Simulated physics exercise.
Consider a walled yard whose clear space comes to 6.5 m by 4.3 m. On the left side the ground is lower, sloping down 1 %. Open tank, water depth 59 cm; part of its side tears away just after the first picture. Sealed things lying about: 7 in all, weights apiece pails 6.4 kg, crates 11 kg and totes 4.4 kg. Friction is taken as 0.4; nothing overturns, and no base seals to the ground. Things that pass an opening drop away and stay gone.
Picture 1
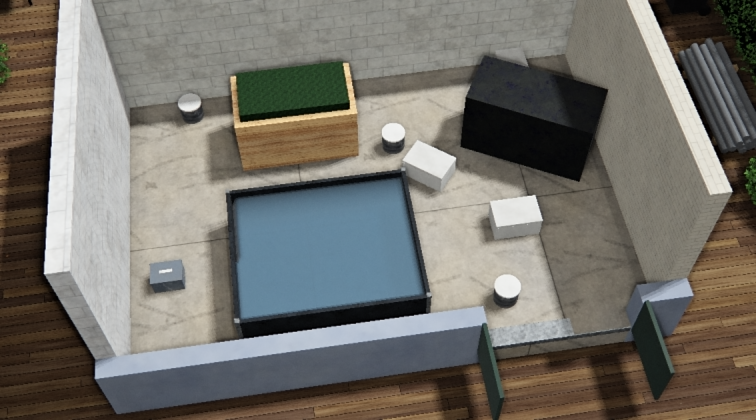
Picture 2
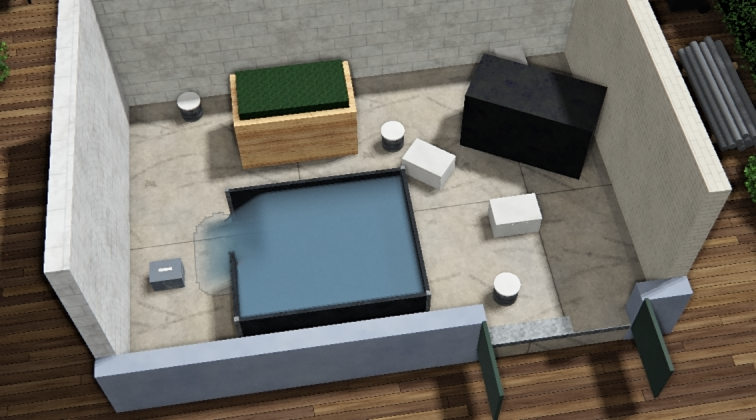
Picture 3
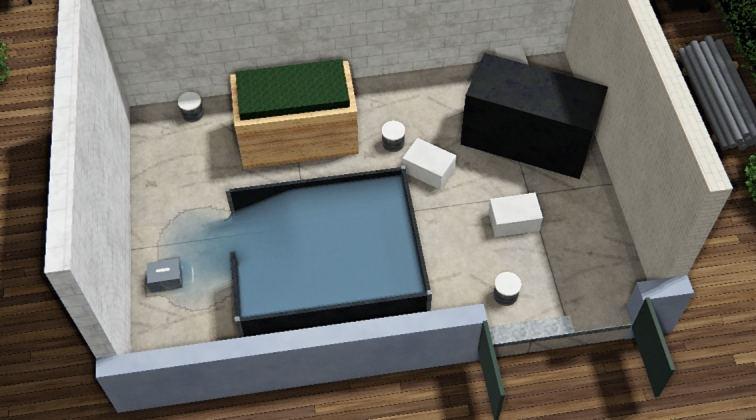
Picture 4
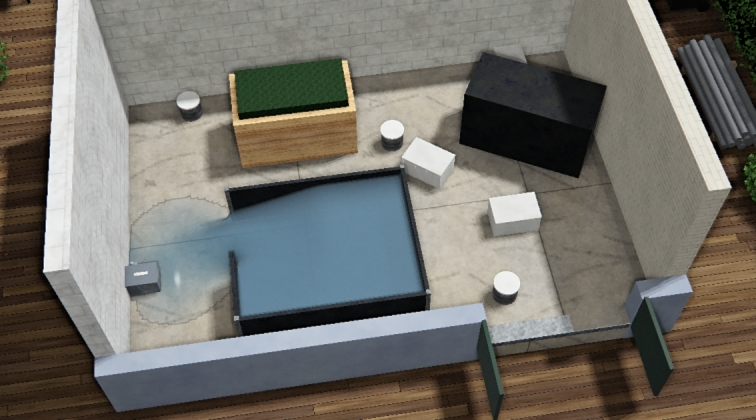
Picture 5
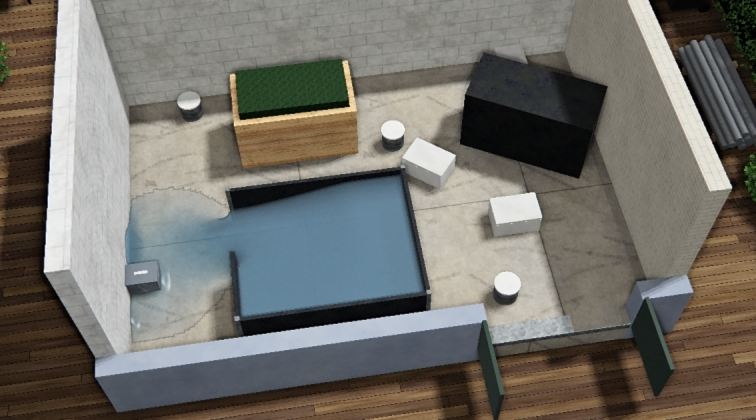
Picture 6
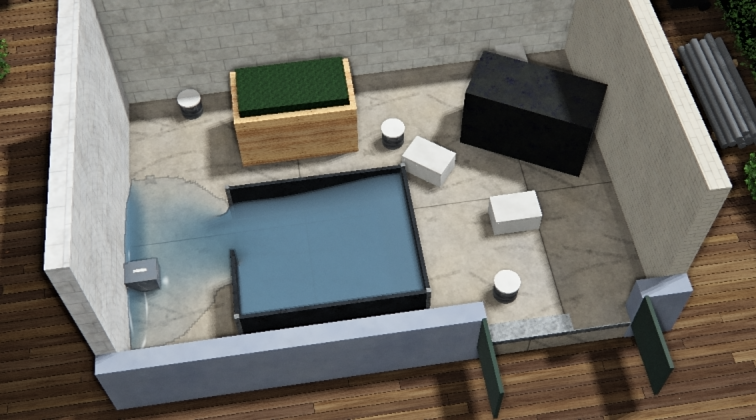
A large black-rimmed tank of blue water sits in a pale-walled, stone-paved yard, seen from high above at an angle, with wooden decking outside. Behind it stands a wooden planter topped with green, with a big black box and white blocks to the right and a small grey box at left. The tank's left side breaks open, water spreads leftward across the paving, and the grey box slides to the left wall.
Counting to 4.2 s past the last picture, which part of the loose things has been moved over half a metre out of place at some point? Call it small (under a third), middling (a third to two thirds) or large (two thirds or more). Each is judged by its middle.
Middling, a third to two thirds.
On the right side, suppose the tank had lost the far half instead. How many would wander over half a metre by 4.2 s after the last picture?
In that case the number is 3.
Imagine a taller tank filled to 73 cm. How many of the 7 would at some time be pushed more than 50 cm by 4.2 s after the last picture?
Under that setup the answer is 4.
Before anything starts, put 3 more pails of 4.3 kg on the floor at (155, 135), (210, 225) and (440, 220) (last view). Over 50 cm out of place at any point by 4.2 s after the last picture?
In the order asked: Above the mark; above the mark; below the mark.
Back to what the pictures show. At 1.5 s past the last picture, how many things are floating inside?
By my count, 1.
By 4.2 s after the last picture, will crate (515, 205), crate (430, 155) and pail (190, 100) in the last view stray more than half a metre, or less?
In order: Not as far, not as far and farther.
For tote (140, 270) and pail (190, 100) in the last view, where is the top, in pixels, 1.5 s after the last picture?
Approx. (215, 314); approx. (225, 96).
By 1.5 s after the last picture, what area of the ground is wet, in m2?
About 10.0 m2.
Then, 0.4 s after the last picture 0 of 7 are over 50 cm from their spots; 1 afloat.
Then, 1.5 s after the last picture 2 of 7 are over 50 cm from their spots; 1 afloat.
Then, 2.8 s after the last picture 1 of 7 are over 50 cm from their spots; 1 afloat.
Then, 4.2 s after the last picture 4 of 7 are over 50 cm from their spots, and 4 have been at some point; 2 afloat.
